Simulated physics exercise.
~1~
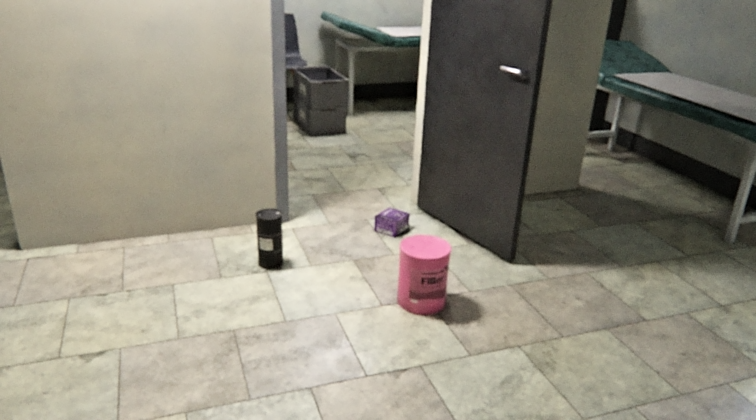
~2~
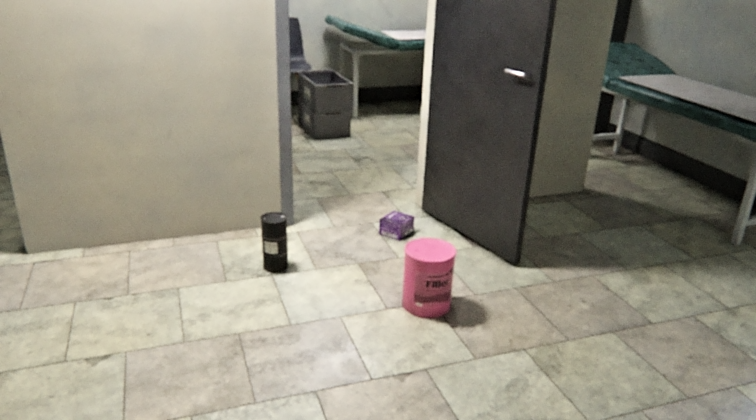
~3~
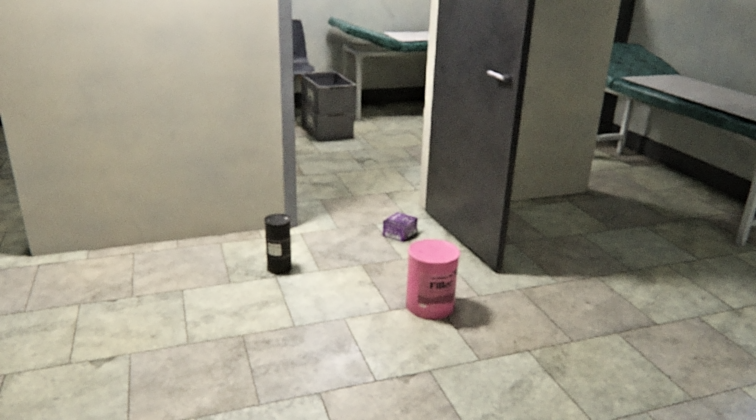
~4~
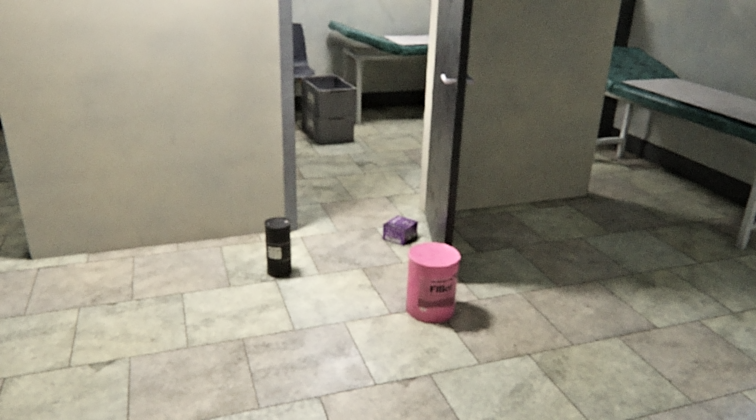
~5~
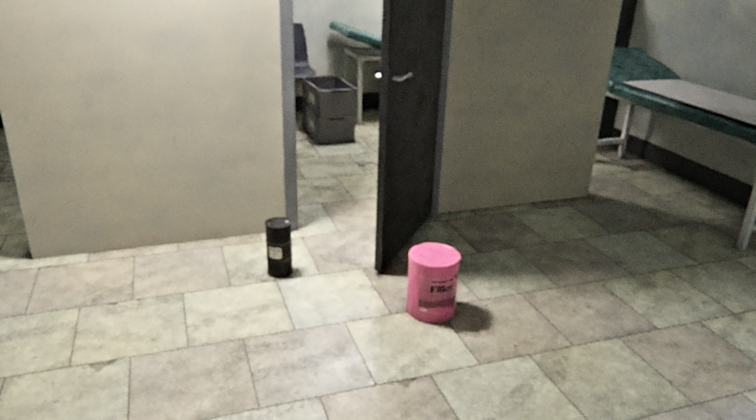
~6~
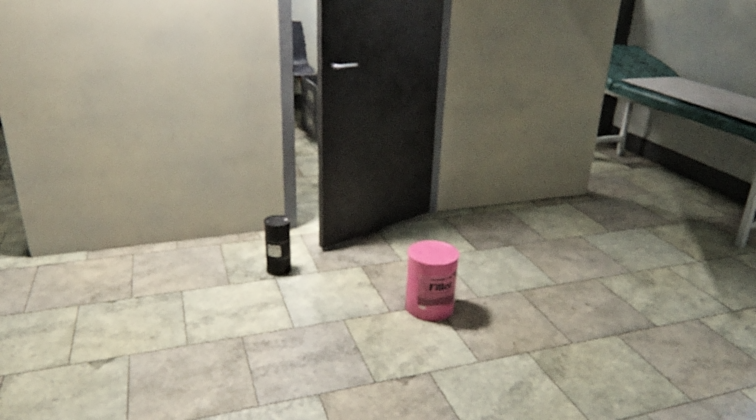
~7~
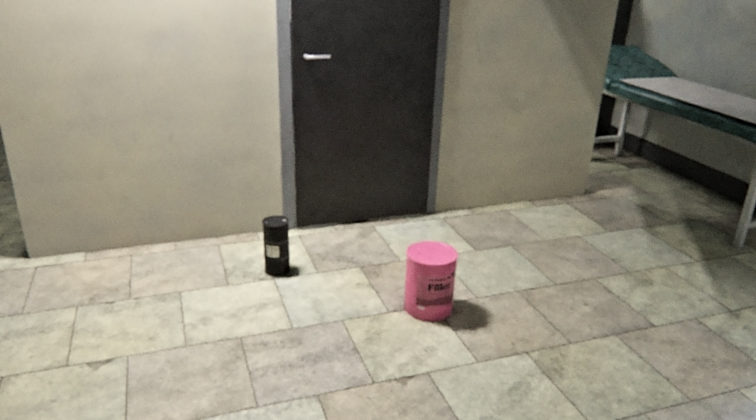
Dark door swinging leftward until shut, carrying a small purple box out of view, while a black canister and pink pail stay put.
